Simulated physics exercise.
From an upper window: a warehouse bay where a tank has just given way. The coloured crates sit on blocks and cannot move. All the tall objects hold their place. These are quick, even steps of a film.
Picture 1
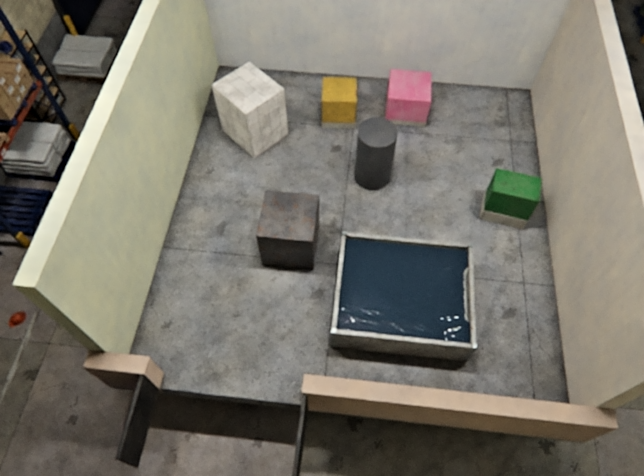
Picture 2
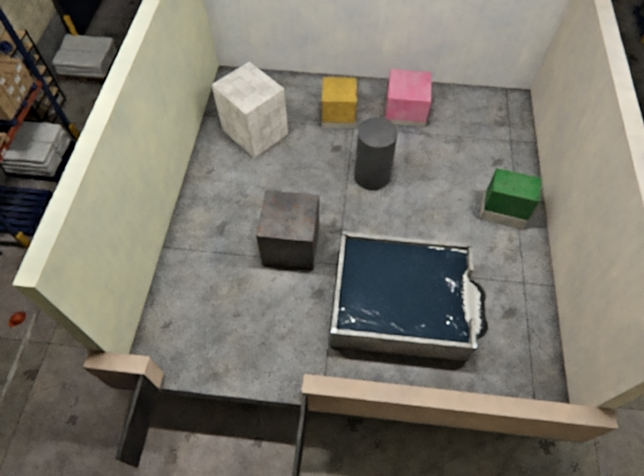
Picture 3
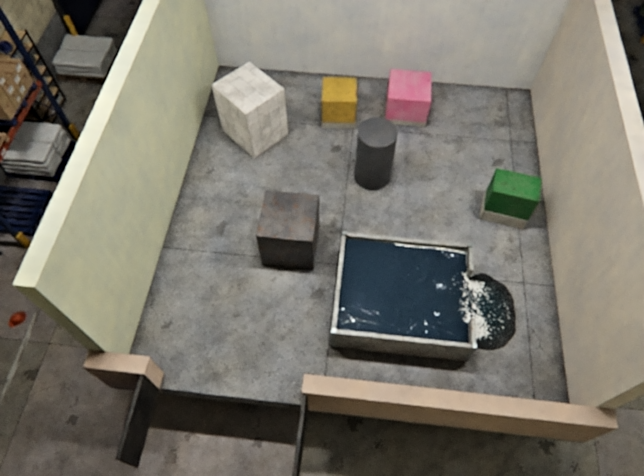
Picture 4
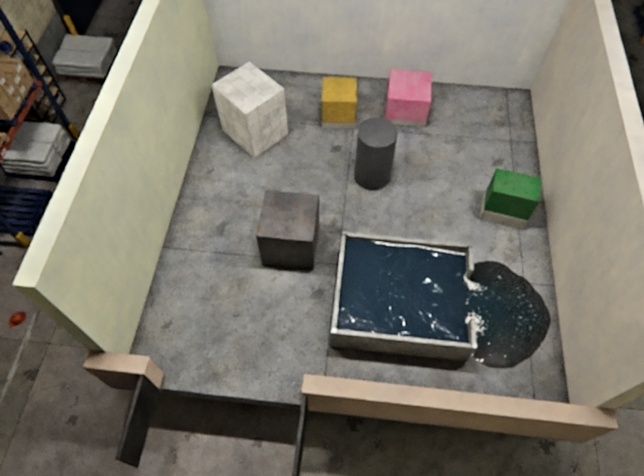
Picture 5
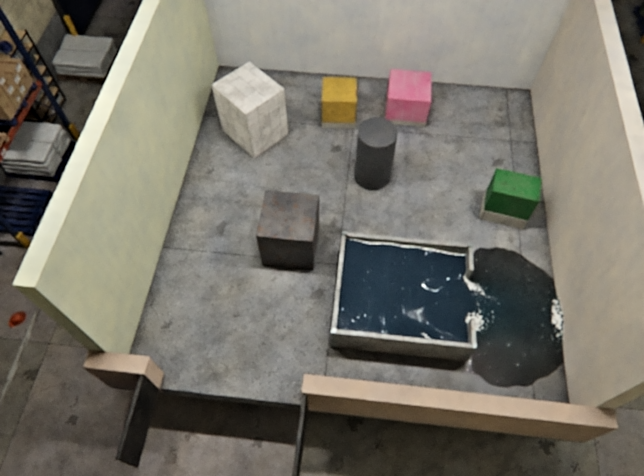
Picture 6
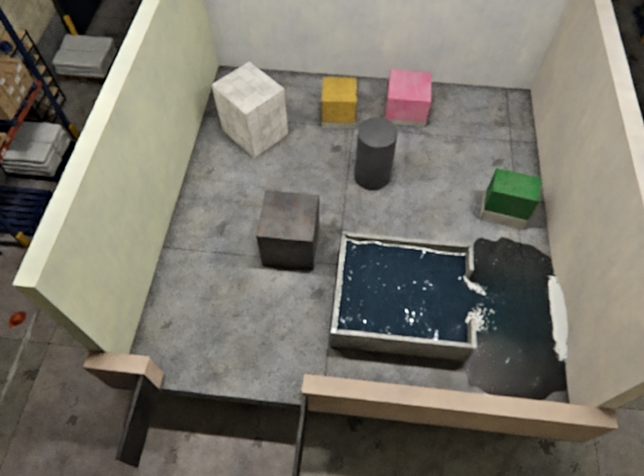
Dark water poured through a gap in the right side of an open tank, spread across the gray floor to the right-hand wall, and widened along it, while the surrounding blocks and cylinder stayed still.
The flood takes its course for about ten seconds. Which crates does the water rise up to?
The green crate escapes dry; the pink crate escapes dry; the yellow crate escapes dry.
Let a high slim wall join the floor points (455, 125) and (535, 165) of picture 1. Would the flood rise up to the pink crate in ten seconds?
Then: Pink crate is safe.
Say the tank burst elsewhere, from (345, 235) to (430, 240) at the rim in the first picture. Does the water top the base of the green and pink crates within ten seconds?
In short: The green one is safe, the pink one gets wet.
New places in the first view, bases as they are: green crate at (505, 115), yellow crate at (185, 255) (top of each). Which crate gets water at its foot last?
The yellow one.
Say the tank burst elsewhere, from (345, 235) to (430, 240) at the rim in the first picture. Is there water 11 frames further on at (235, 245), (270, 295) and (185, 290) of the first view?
In that order: Not flooded, no water, free of water.
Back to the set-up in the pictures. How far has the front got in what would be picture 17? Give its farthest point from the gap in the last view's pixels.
I would point to (528, 122).
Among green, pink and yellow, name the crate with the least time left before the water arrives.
It is the green-painted one.
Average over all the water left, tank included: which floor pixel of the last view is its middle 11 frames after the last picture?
Roughly at (445, 306).
A moment on, water covers 10 % of the floor; the green crate water round its plinth, the pink crate not reached, the yellow crate not reached.
Next, water covers 15 % of the floor; the green crate water round its plinth, the pink crate not reached, the yellow crate not reached.
Then, water covers 35 % of the floor; the green crate water round its plinth, the pink crate not reached, the yellow crate not reached.
Later, water covers 60 % of the floor; the green crate water round its plinth, the pink crate water round its plinth, the yellow crate water round its plinth.
In the end, water covers 95 % of the floor; the green crate stayed above the water, the pink crate stayed above the water, the yellow crate stayed above the water.
